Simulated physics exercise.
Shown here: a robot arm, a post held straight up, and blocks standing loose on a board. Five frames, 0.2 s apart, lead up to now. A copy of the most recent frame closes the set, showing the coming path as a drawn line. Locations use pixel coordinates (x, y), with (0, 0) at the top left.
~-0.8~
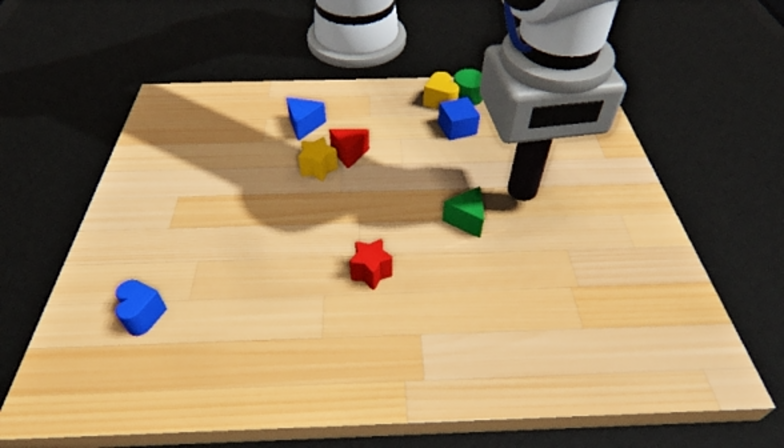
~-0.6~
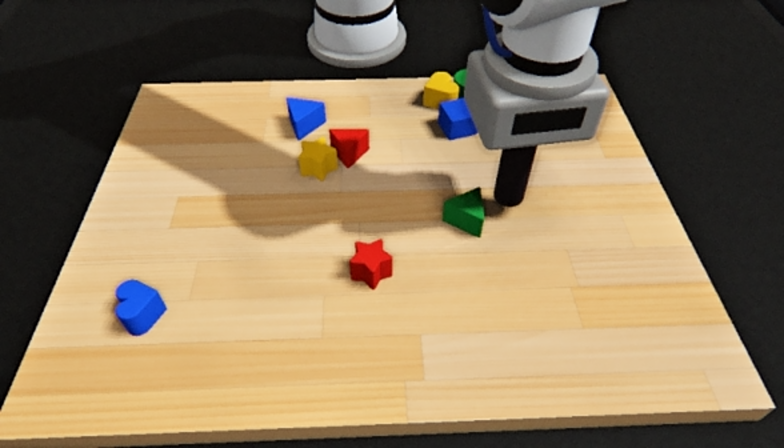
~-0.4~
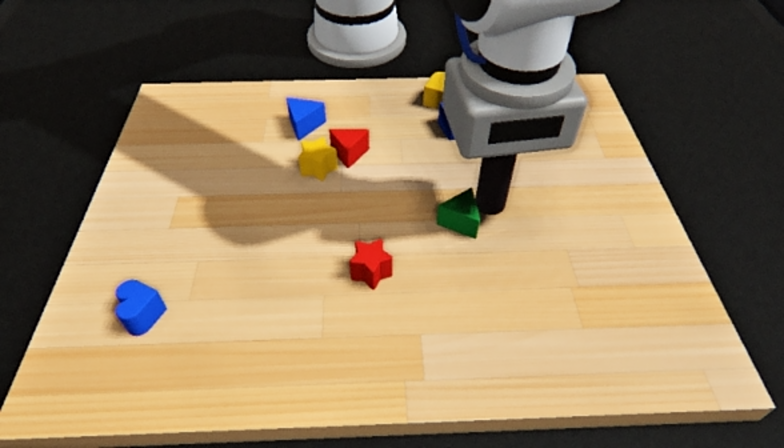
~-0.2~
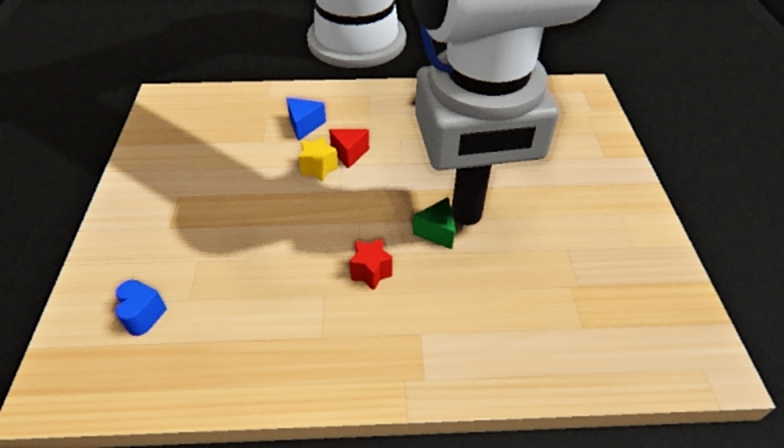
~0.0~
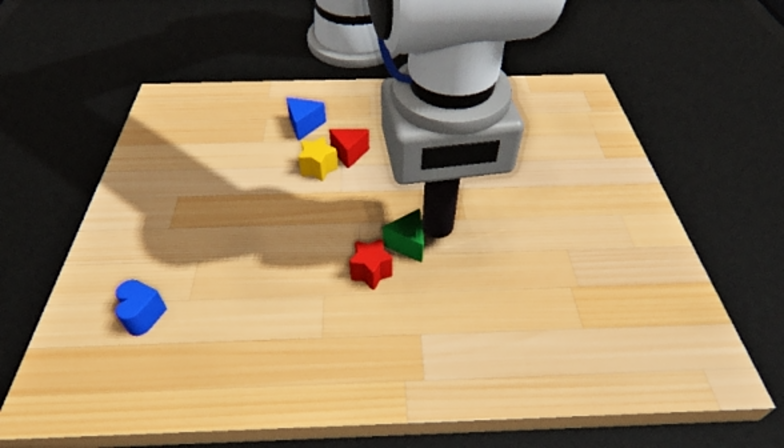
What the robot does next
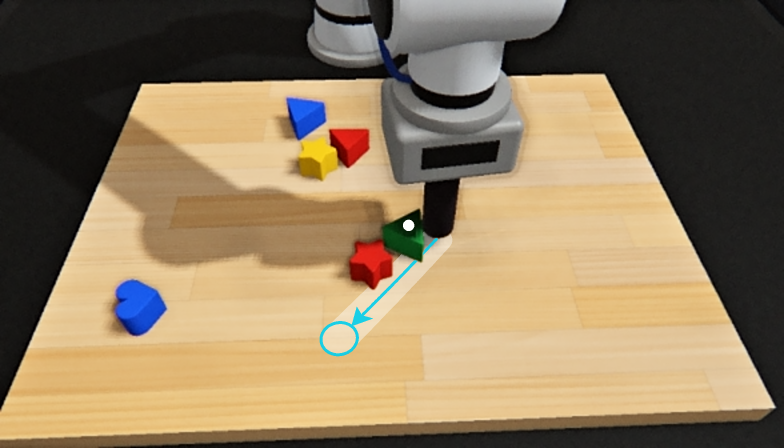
A robot arm lowers toward the near left over a wooden board of colourful blocks, its black upright post meeting the green triangular block and pushing it left and slightly nearer, up beside the unmoving red star.
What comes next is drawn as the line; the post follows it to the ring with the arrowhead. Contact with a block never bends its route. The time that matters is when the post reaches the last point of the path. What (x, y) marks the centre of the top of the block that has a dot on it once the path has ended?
For the centre of its top, I'd go with (382, 235).
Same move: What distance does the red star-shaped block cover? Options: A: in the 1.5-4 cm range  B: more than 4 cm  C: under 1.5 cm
Answer: A.
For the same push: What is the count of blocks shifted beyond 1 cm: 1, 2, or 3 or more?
I think two will be displaced.
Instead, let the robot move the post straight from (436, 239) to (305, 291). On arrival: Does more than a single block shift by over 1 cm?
It seems so.
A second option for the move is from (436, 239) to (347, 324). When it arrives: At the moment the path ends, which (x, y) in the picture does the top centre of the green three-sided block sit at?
I'd guess (378, 235).
Path on the board, from (436, 239) directly to (339, 338); the dot is on the green three-sided block.
On the path given first. One third of the way, post at (408, 259); red star-shaped block at (361, 257); green three-sided block at (384, 234), turned 30° clockwise.
Two thirds of the way, post at (374, 292); red star-shaped block at (346, 265), turned 55° clockwise; green three-sided block at (382, 235), turned 35° clockwise.
At the end, post at (338, 328); red star-shaped block at (345, 267), turned 70° clockwise; green three-sided block at (382, 235), turned 35° clockwise.
